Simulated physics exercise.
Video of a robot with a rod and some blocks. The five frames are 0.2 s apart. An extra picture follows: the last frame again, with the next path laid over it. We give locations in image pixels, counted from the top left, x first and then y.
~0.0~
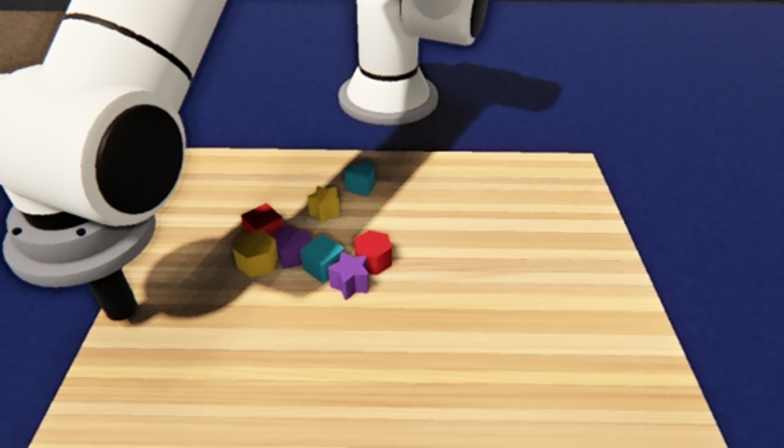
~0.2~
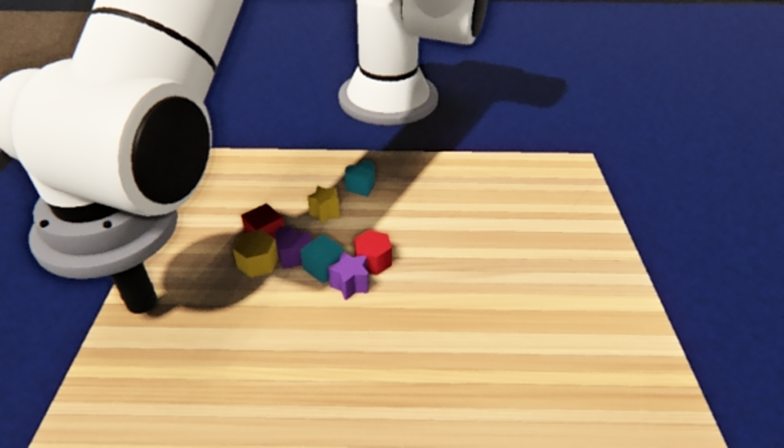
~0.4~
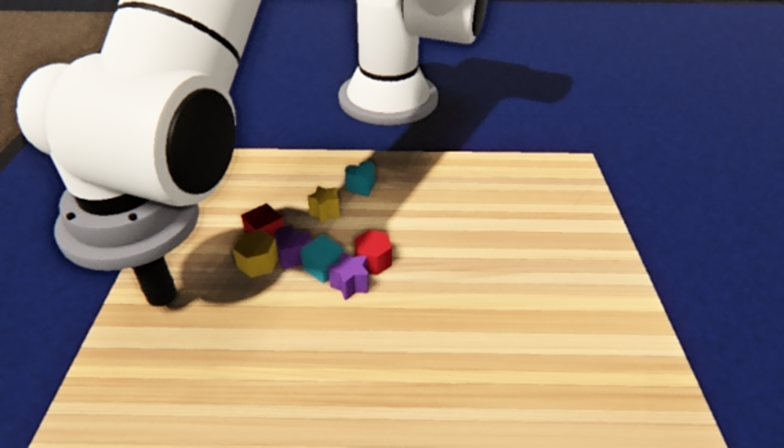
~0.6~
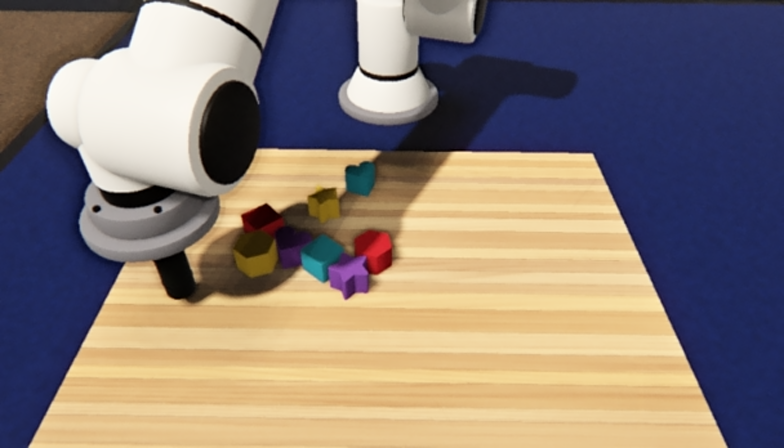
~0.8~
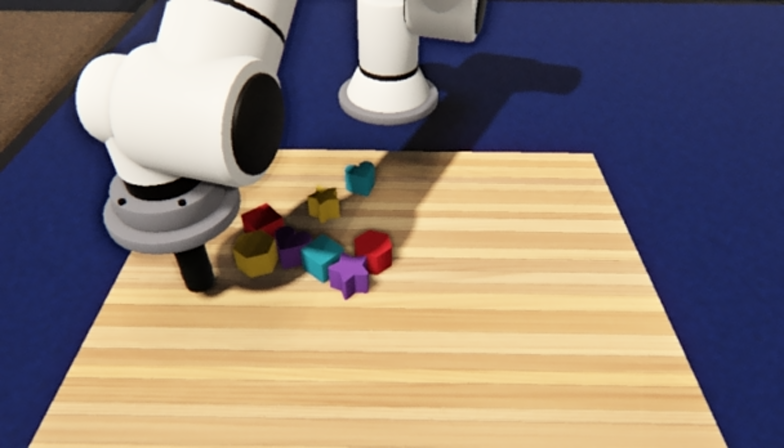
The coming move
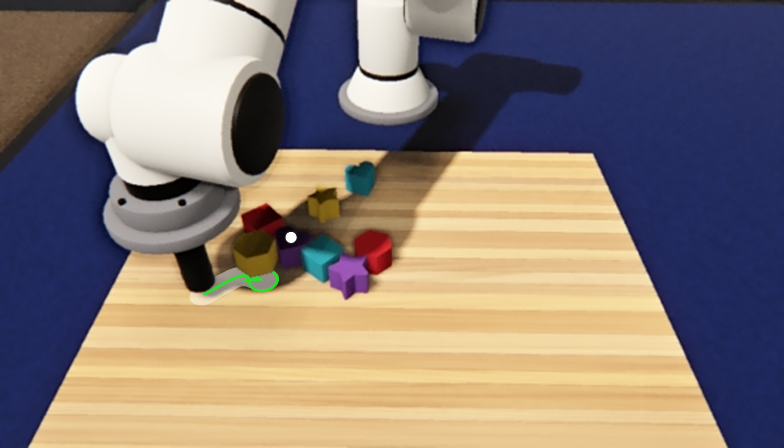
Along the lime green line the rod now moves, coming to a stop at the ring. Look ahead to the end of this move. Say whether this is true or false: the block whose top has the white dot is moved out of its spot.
Answer: True.
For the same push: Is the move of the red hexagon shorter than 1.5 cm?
Final answer: Yes.
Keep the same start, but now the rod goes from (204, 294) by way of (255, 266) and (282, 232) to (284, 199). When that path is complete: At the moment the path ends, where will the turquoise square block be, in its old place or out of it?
It gets no push and keeps its place.
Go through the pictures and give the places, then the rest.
In the first picture, rod tip at (123, 311); block tops, yellow hexagon at (254, 244); red square block at (261, 216); purple heart-shaped block at (291, 237); turquoise square block at (322, 249); red hexagon at (373, 242).
In the second picture, rod at (143, 304); blocks unchanged.
In the third picture, rod at (163, 297); blocks unchanged.
In the fourth picture, rod at (182, 290); blocks unchanged.
In the fifth picture, rod at (201, 283); yellow hexagon at (254, 244); red square block at (261, 216); purple heart-shaped block at (291, 237); turquoise square block at (322, 249); red hexagon at (373, 242).
Path on the board, from (204, 294) by way of (224, 283) and (245, 276) to (264, 280); the dot is on the purple heart-shaped block.
What follows on the original path. Halfway along, rod at (232, 267); yellow hexagon at (257, 242).
At the end, rod at (261, 270); yellow hexagon at (268, 237), turned 15° anticlockwise; red square block at (262, 214); purple heart-shaped block at (301, 232), turned 15° clockwise; turquoise square block in place; red hexagon in place.
